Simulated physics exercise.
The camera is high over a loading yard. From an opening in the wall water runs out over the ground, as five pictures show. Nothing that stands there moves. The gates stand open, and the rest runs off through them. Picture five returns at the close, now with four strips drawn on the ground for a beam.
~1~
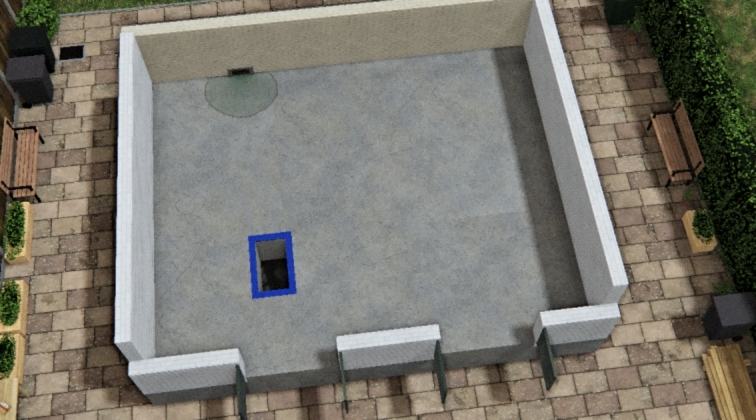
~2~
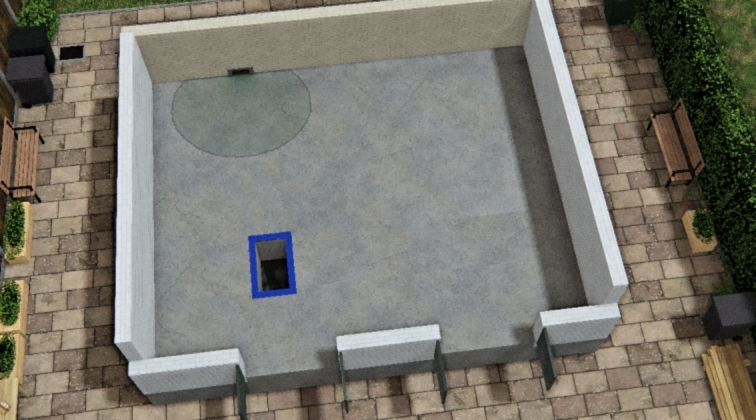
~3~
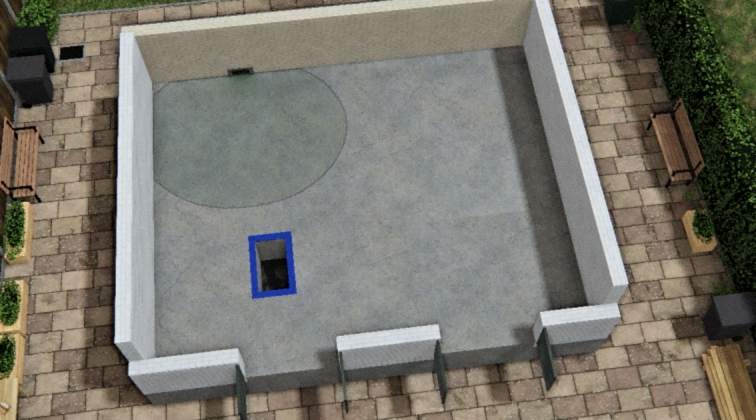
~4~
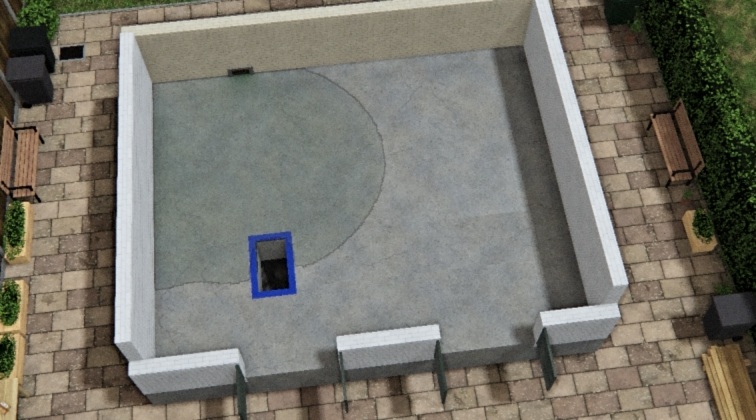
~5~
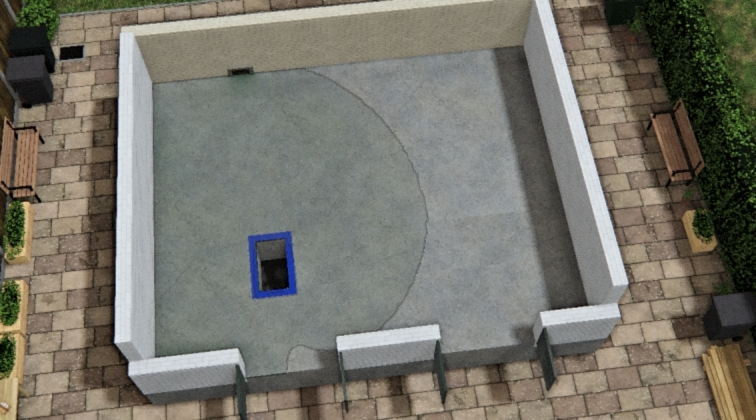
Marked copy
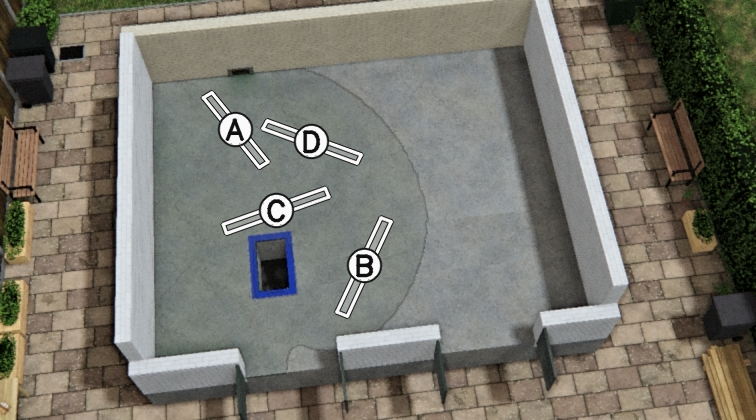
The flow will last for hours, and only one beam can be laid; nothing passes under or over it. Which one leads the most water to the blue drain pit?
B beats the others.
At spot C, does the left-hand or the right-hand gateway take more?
More leaves on the left.
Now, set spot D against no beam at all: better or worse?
It is worse.
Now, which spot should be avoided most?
The answer is C.
In white, A from (207, 95) to (263, 164); B from (342, 314) to (386, 219); C from (224, 228) to (327, 192); D from (265, 124) to (359, 158).
For spot A, about 16 % of the stream goes into the blue drain pit, about 83 % out by the gates.
For spot B, about 29 % of the stream goes into the blue drain pit, about 71 % out by the gates.
For spot C, about 8 % of the stream goes into the blue drain pit, about 91 % out by the gates.
For spot D, about 19 % of the stream goes into the blue drain pit, about 81 % out by the gates.
